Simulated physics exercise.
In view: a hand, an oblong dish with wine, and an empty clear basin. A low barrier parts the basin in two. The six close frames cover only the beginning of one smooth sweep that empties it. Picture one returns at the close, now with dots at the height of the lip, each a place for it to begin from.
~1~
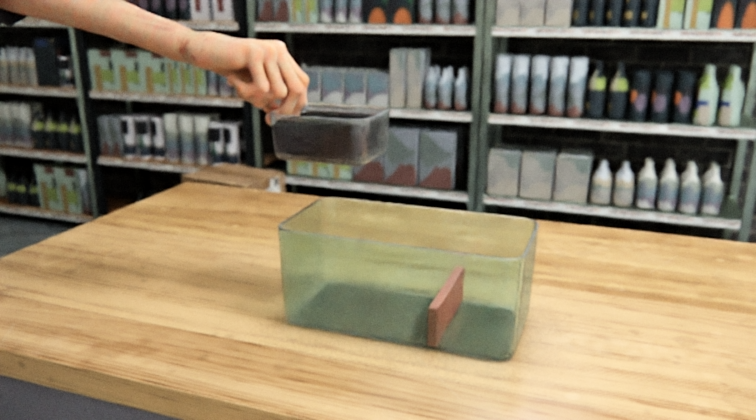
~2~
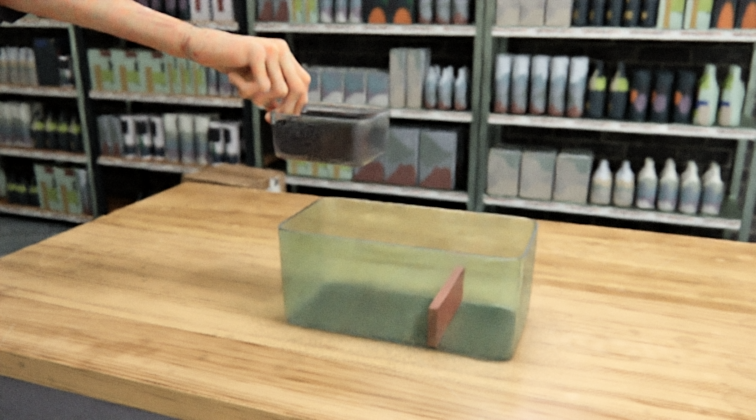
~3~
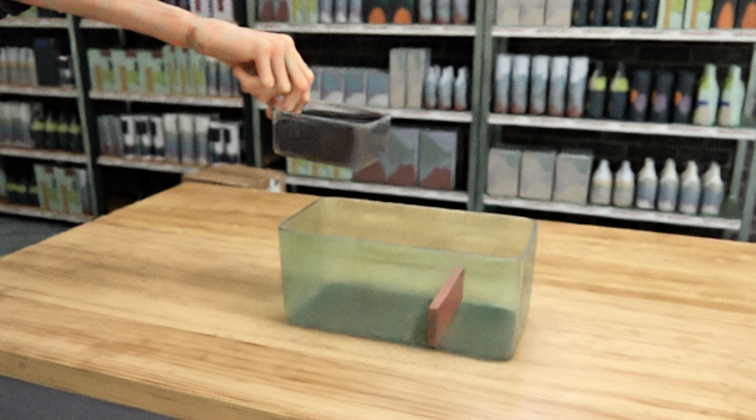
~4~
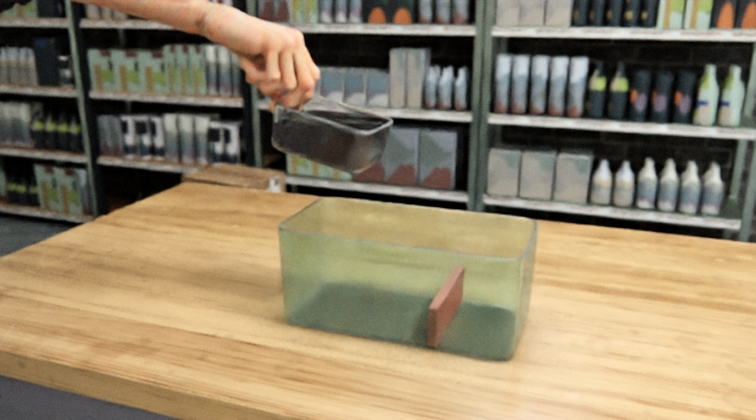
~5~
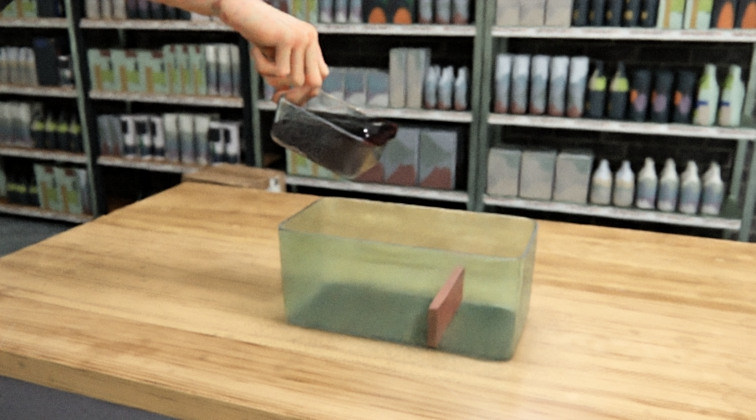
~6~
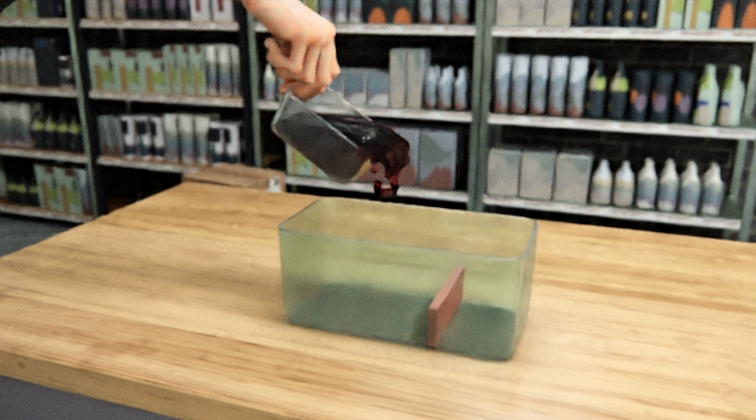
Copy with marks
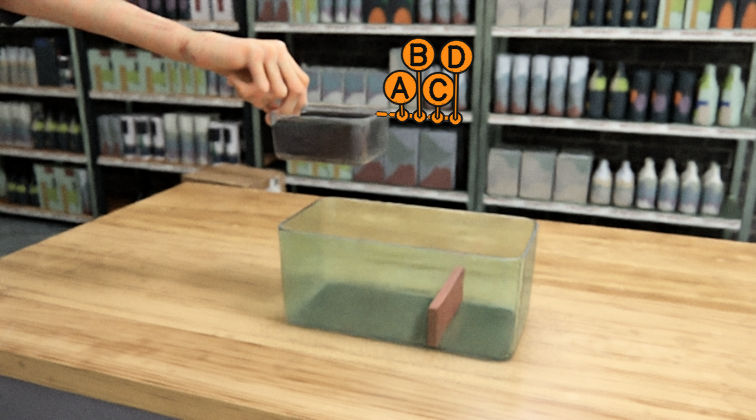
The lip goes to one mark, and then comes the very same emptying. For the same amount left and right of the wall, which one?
Go for A.
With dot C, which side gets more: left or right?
More ends on the right.
On the marked copy, A at (402, 115); B at (419, 116); C at (437, 117); D at (455, 118).
If A is chosen, about 45 % ends left of the wall and 55 % right of it.
If B is chosen, about 28 % ends left of the wall and 72 % right of it.
If C is chosen, about 20 % ends left of the wall and 80 % right of it.
If D is chosen, about 23 % ends left of the wall and 77 % right of it.
